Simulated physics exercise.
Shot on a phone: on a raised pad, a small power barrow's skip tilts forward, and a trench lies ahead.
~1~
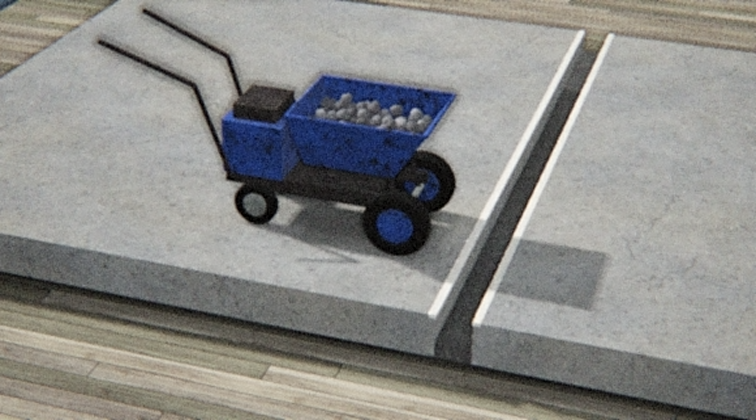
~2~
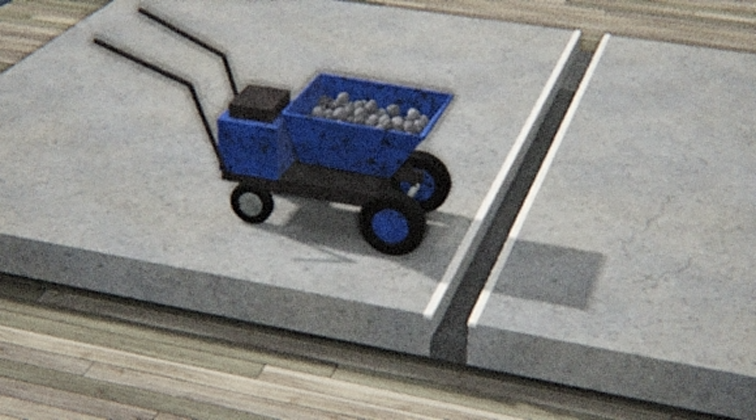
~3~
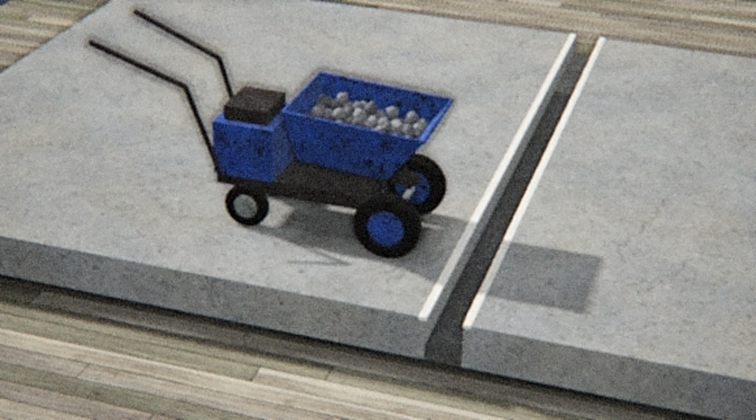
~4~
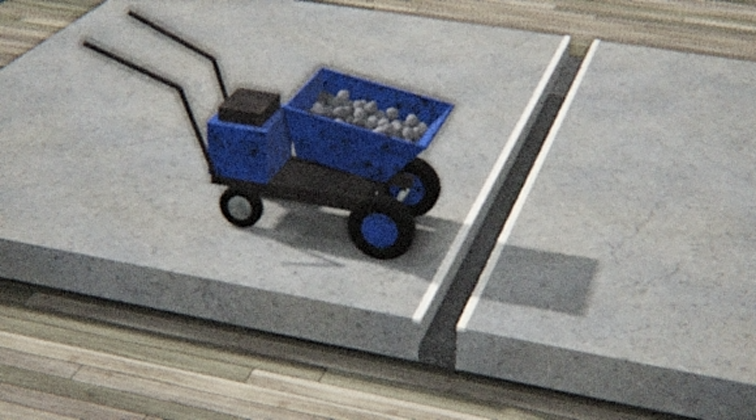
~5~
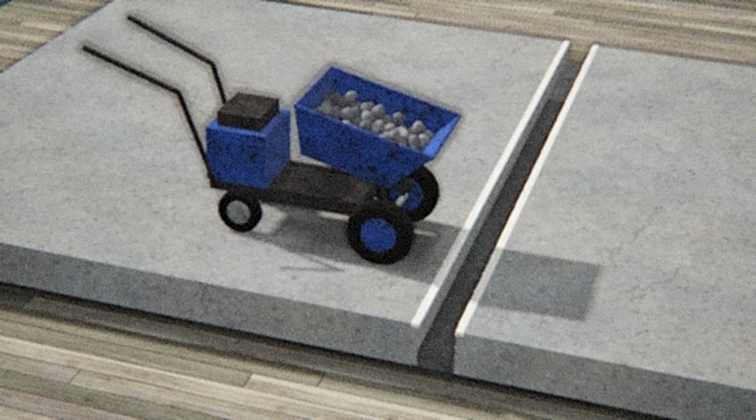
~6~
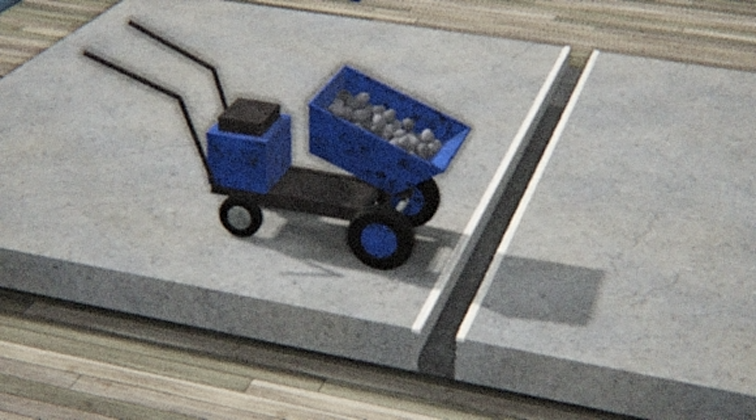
A small blue barrow's skip, loaded with round grey cobbles, tilts forward near a narrow trench.
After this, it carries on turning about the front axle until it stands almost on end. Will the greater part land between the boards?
Most of the load will not go into the trench.
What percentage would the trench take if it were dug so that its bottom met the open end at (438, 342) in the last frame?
Close to 0 per cent, I reckon.
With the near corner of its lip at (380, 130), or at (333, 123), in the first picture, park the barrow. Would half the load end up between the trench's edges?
At the earlier place the greater portion ends between the edges, at the later place the lesser portion.
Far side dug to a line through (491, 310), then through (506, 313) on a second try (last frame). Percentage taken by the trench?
In order: Some 30 per cent, then some 70 per cent.
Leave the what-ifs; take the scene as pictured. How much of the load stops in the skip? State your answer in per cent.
Roughly 25 %.
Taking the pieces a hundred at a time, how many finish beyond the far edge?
Roughly 75 percent of the pieces, I think.
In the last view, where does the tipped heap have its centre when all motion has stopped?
Roughly pixel (537, 267).
Shortly afterwards, skip tipped steeply; the whole lot in the skip.
Next, skip tipped right over; the bulk in the skip; near a quarter beyond it; only a few falling.
Some moments later, skip tipped right over; near a quarter in the skip; only a few in or heaped over the trench; the bulk beyond it.
In the end, skip tipped right over; near a quarter in the skip; only a few in or heaped over the trench; the bulk beyond it.
